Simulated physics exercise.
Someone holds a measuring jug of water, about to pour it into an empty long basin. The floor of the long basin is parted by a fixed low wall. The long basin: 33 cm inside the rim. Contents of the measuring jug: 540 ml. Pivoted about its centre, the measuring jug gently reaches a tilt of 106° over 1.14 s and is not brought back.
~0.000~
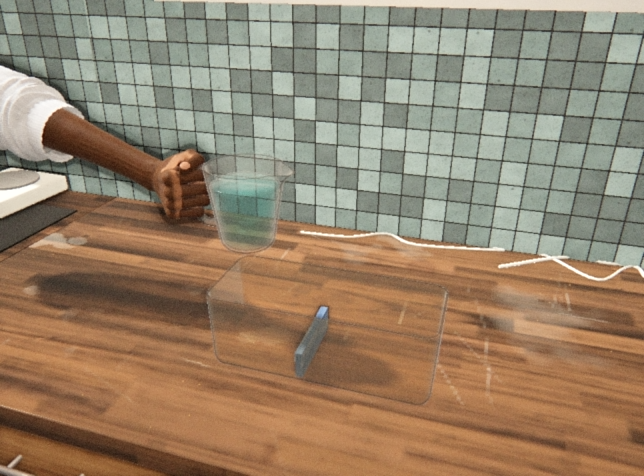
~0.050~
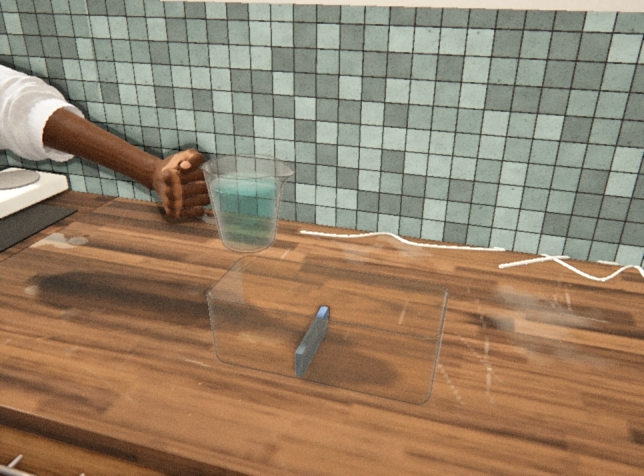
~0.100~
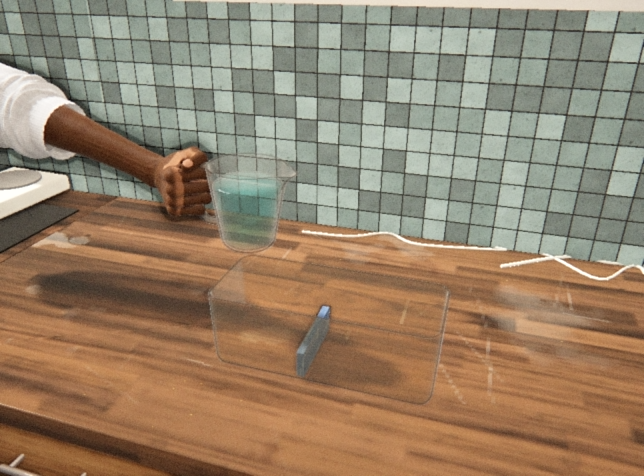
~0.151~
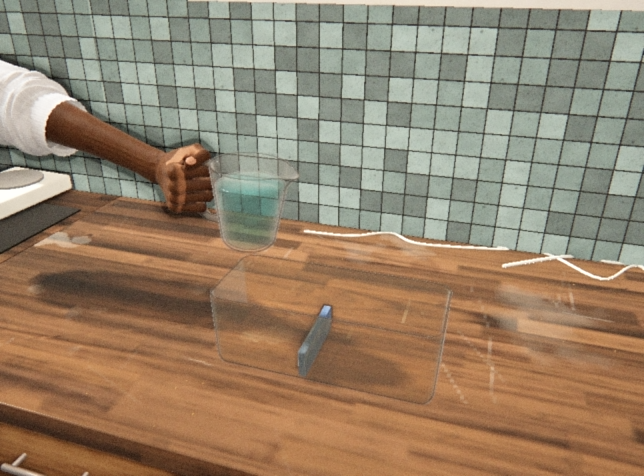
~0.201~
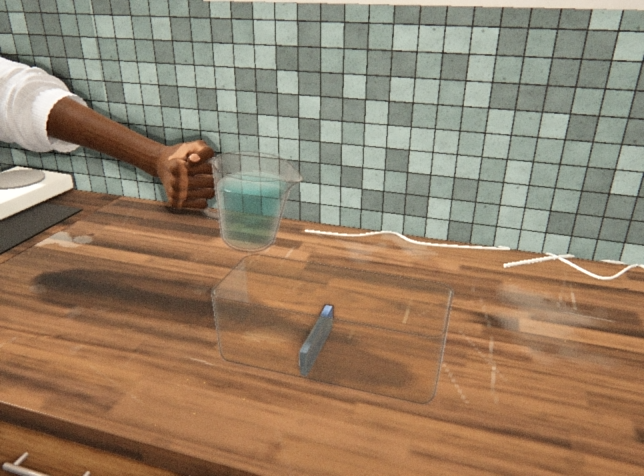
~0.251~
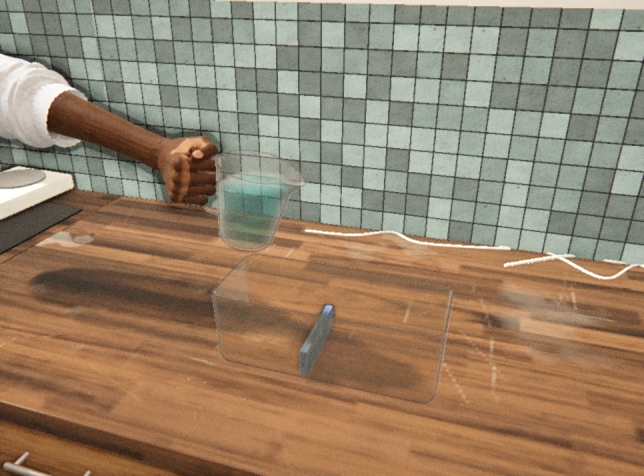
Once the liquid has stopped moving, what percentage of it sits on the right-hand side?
About 86 per cent.
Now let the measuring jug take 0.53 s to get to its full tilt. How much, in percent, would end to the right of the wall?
In that case, roughly 80 per cent.
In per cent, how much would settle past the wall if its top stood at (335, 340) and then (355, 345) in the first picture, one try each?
I'd put it at about 50 per cent for the first and about 5 per cent for the second.
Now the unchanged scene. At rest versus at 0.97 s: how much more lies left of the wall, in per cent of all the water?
That works out to roughly 10 per cent of the whole.
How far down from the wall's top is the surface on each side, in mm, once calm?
Looks like roughly 40 mm on the left and roughly 24 mm on the right.
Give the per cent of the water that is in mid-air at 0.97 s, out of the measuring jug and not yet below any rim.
14 per cent or so.
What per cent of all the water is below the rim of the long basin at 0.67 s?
Around 6 percent.
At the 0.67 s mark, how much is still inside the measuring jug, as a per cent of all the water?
Around 78 percent.
After 0.67 s the tilt is 67° and 77 per cent is still to pour, 0 is left of the wall and 6 right of it.
After 0.97 s the tilt is 100° and 18 per cent is still to pour, 3 is left of the wall and 65 right of it.
After 1.29 s the tilt is 106° and 0 per cent is still to pour, 12 is left of the wall and 87 right of it.
After 1.64 s the tilt is 106° and 0 per cent is still to pour, 13 is left of the wall and 86 right of it.
In the end 13 per cent lies left of the wall, 86 right of it and 1 outside.
